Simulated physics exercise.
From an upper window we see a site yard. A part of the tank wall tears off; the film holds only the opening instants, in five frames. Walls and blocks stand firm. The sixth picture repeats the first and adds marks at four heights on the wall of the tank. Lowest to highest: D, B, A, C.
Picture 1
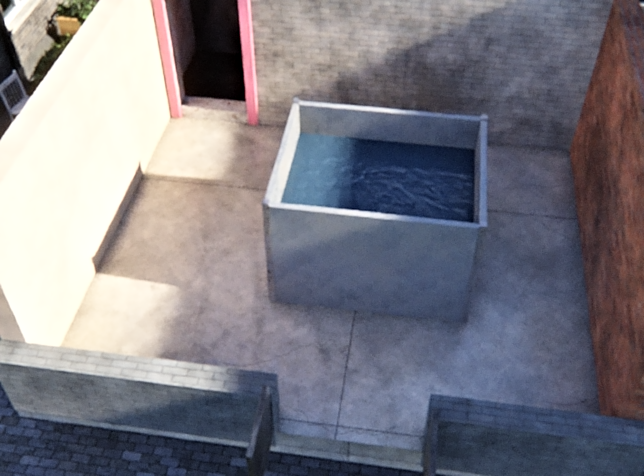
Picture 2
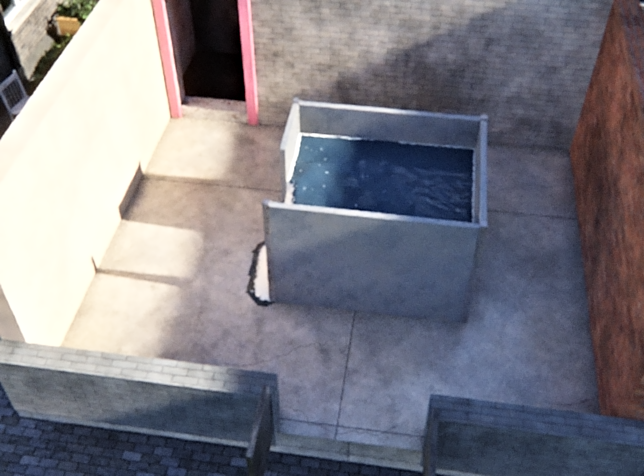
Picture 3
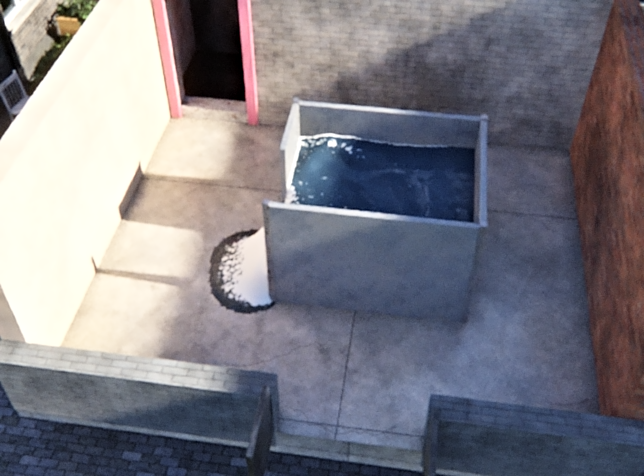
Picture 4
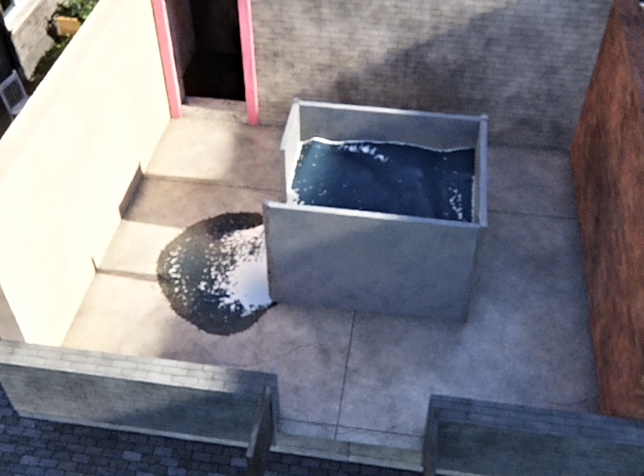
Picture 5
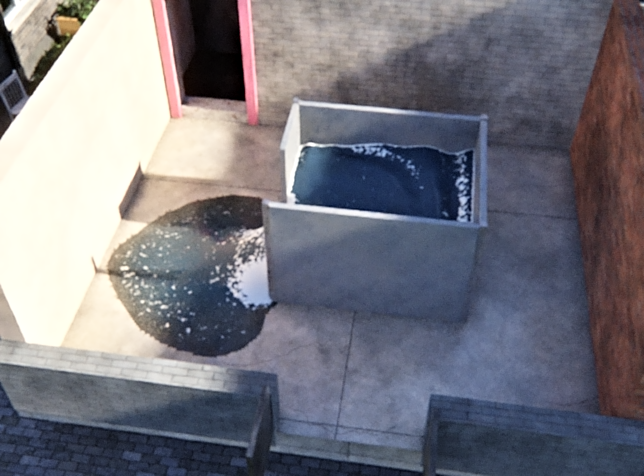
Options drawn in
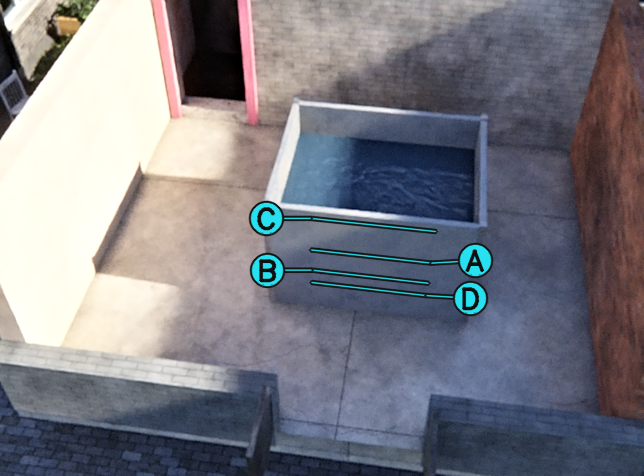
Walled site yard from above, water sloshing in a grey tank and pouring from its left side, spreading across the paving.
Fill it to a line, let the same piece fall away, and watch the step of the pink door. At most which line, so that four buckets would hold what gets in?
I would pick line B.
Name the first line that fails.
The answer is A.
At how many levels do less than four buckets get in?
Two.
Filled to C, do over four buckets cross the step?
Yes, it does.
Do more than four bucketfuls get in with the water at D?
No.
In cyan, A at (370, 256); B at (369, 276); C at (372, 224); D at (368, 289); from the bottom up D, B, A, C.
If A is chosen, about 11 bucketfuls get in.
If B is chosen, a bucket or two gets in.
If C is chosen, dozens of bucketfuls pour in.
If D is chosen, nothing gets over.
